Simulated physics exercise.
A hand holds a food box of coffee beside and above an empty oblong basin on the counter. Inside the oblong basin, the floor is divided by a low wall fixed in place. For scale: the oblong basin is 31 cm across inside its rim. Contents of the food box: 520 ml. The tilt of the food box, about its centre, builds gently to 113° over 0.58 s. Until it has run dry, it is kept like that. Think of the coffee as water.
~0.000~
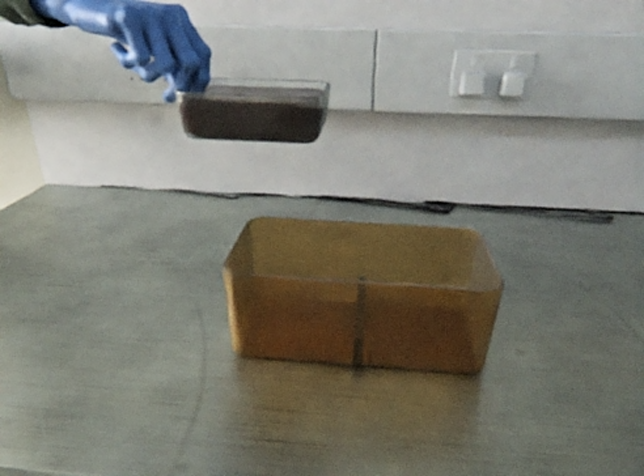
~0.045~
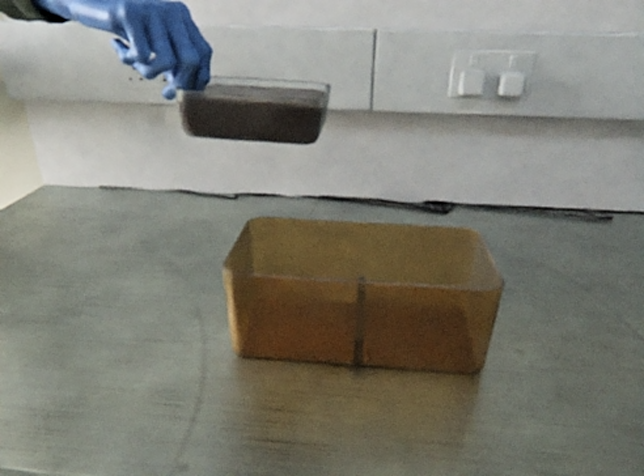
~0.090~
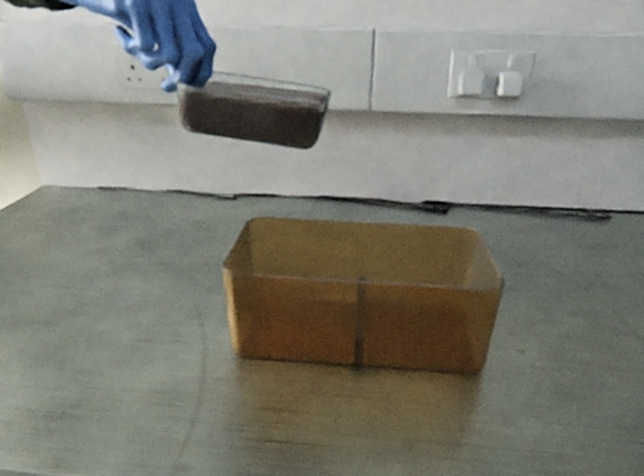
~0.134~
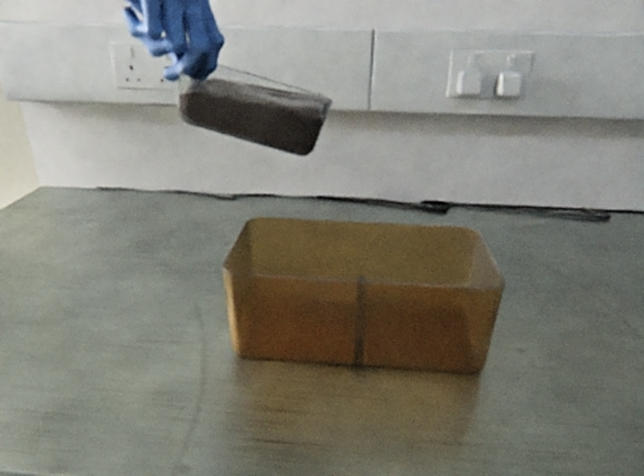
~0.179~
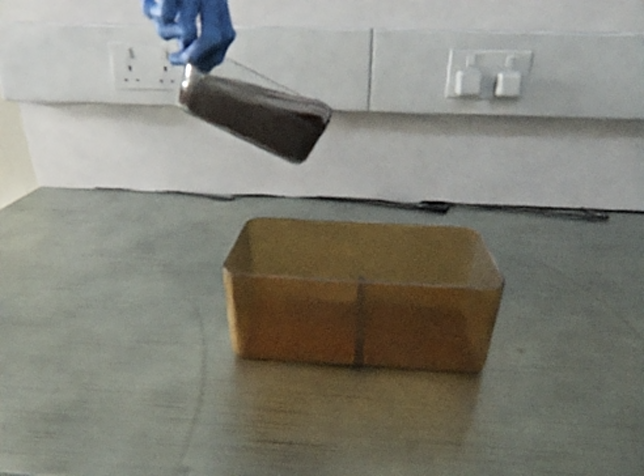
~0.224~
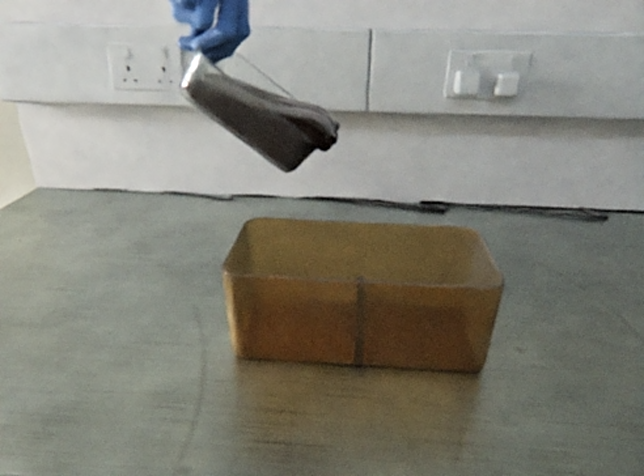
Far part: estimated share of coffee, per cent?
60 per cent.
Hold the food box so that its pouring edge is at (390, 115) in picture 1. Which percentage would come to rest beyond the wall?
It would then come to around 75 percent.
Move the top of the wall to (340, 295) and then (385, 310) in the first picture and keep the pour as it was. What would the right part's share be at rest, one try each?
It comes to 80 per cent, and then 20 per cent.
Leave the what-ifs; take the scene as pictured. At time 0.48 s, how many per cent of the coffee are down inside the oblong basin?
The basin holds roughly 64 in a hundred parts at that moment.
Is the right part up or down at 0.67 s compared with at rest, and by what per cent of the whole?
Looks like it went downward, around 4 per cent.
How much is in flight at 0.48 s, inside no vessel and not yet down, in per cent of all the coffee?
Near 32 in a hundred.
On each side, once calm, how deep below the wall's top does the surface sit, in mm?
Some 30 mm on the left and 22 mm on the right.
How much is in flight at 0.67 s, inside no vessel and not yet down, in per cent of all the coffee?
7 per cent or so.
Then, 0.48 s in, the tilt is 105° and 3 per cent is still to pour, 15 is left of the wall and 49 right of it.
Then, 0.67 s in, the tilt is 113° and 0 per cent is still to pour, 28 is left of the wall and 63 right of it.
Then, 0.87 s in, the tilt is 113° and 0 per cent is still to pour, 36 is left of the wall and 60 right of it.
Then, 1.08 s in, the tilt is 113° and 0 per cent is still to pour, 36 is left of the wall and 60 right of it.
Finally, 36 per cent lies left of the wall, 60 right of it and 4 outside.
